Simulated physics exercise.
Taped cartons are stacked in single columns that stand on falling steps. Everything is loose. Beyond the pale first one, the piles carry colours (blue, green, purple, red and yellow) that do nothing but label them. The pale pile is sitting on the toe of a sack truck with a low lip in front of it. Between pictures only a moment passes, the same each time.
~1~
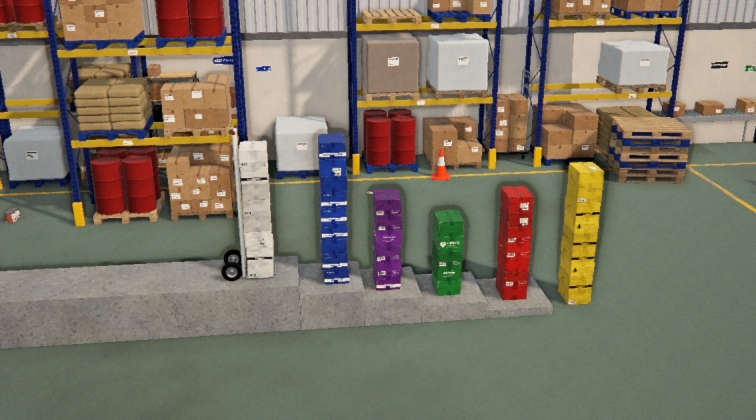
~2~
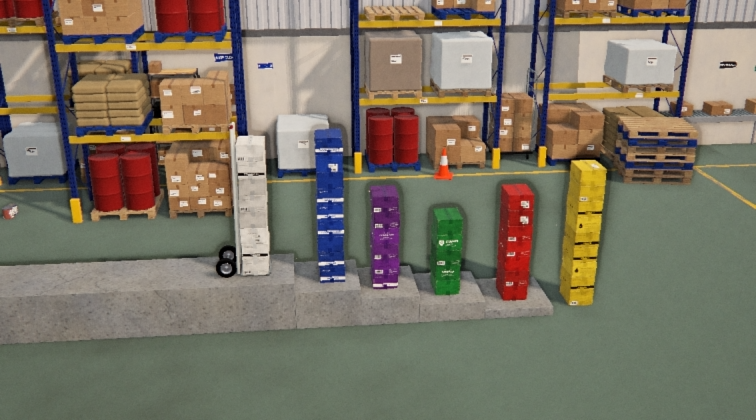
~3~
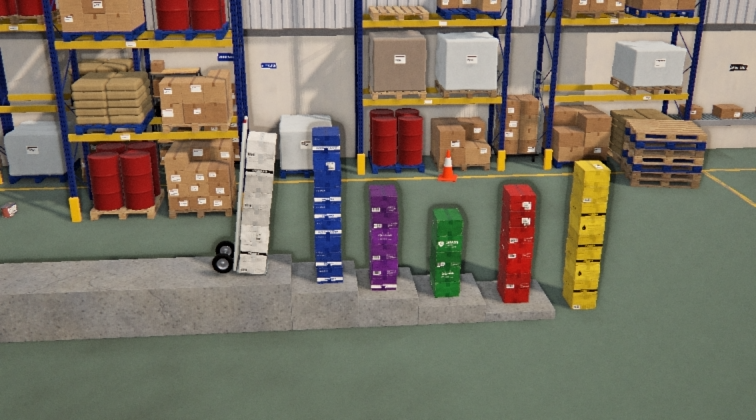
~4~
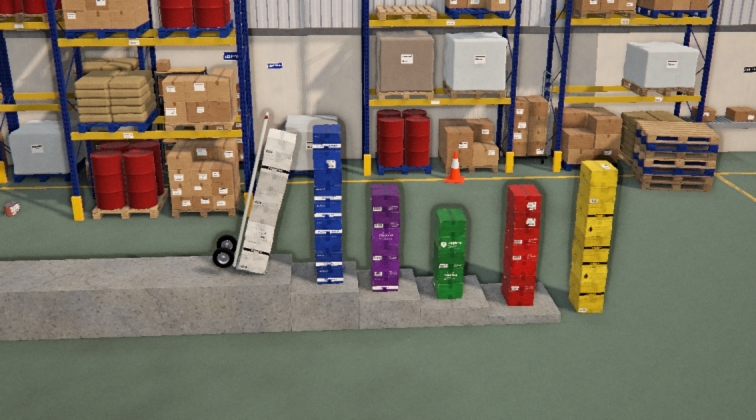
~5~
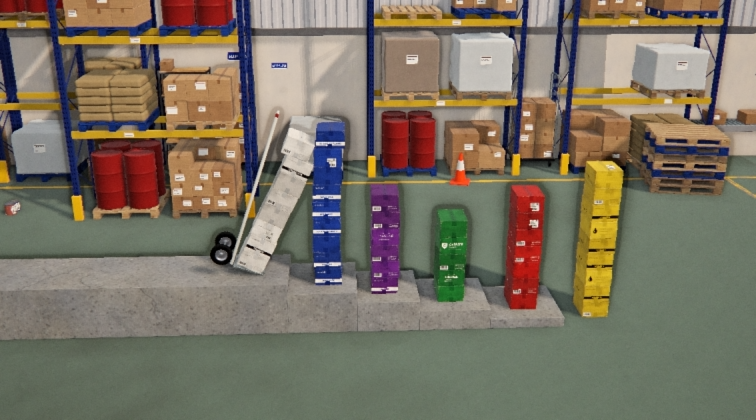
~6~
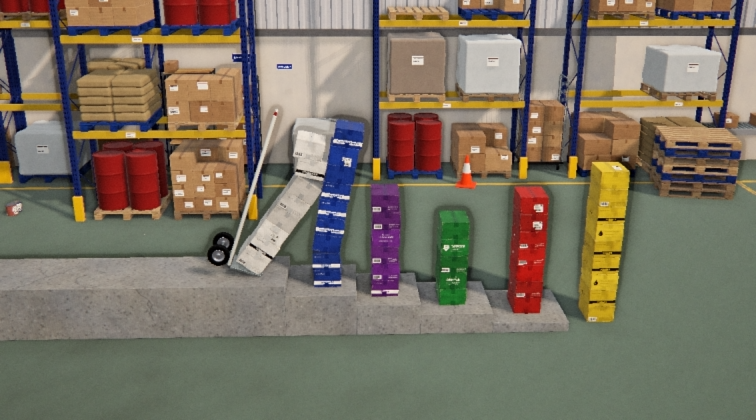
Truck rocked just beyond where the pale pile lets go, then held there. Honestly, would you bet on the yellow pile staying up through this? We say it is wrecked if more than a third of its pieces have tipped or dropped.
No, it comes down.
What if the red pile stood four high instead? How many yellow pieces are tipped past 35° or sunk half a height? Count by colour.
By the finish, the yellow count of pieces down is 0.
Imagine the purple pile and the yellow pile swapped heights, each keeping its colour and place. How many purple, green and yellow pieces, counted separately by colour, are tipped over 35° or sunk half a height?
Counts by colour: Purple 8; green 5; yellow 6.
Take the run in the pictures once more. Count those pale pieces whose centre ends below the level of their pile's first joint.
The number is 2.
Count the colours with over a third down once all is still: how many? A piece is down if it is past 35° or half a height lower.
That number would be 5.
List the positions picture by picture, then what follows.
In the first frame (pixels give the middle of a visible side; the camera moves round a little), truck frame (236, 165) level; top yellow carton (591, 180); top green carton (451, 229); none of the others has stirred.
In the second frame, truck frame (233, 159) rocked barely; top yellow carton (594, 178).
In the third frame, truck frame (242, 154) rocked a little, top of the pale pile leaning a little; top yellow carton (597, 179); none of the others has stirred.
In the fourth frame, truck frame (259, 150) rocked clearly, top of the pale pile leaning clearly; top yellow carton (604, 179); none of the others has stirred.
In the fifth frame, truck frame (267, 148) rocked clearly, top of the pale pile leaning clearly; top yellow carton (609, 180); top blue carton (330, 140) a little from its place; movement in 2 of them.
In the sixth frame, truck frame (265, 147) rocked clearly, top of the pale pile leaning a little; top yellow carton (615, 181); top blue carton (348, 139) tilted a little; steepest lean, the carton at (333, 210); movement in 7 of them.
Shortly afterwards, 8 of the pale pile down; none of the 9 yellow cartons down (3 of 36 in all colours); top yellow carton unmoved; top blue carton tilted steeply, some two heights lower.
Next, 8 of the pale pile down; none of the 9 yellow cartons down (13 of 36 in all colours); top yellow carton unmoved; top blue carton tilted clearly, some nine heights lower.
Some moments later, 8 of the pale pile down; 9 of the 9 yellow cartons down (34 of 36 in all colours); top yellow carton tilted steeply, some three heights lower; top red carton tilted steeply, some four heights lower.
In the end, 8 of the pale pile down; 9 of the 9 yellow cartons down (34 of 36 in all colours); top yellow carton upside down; top red carton upside down.
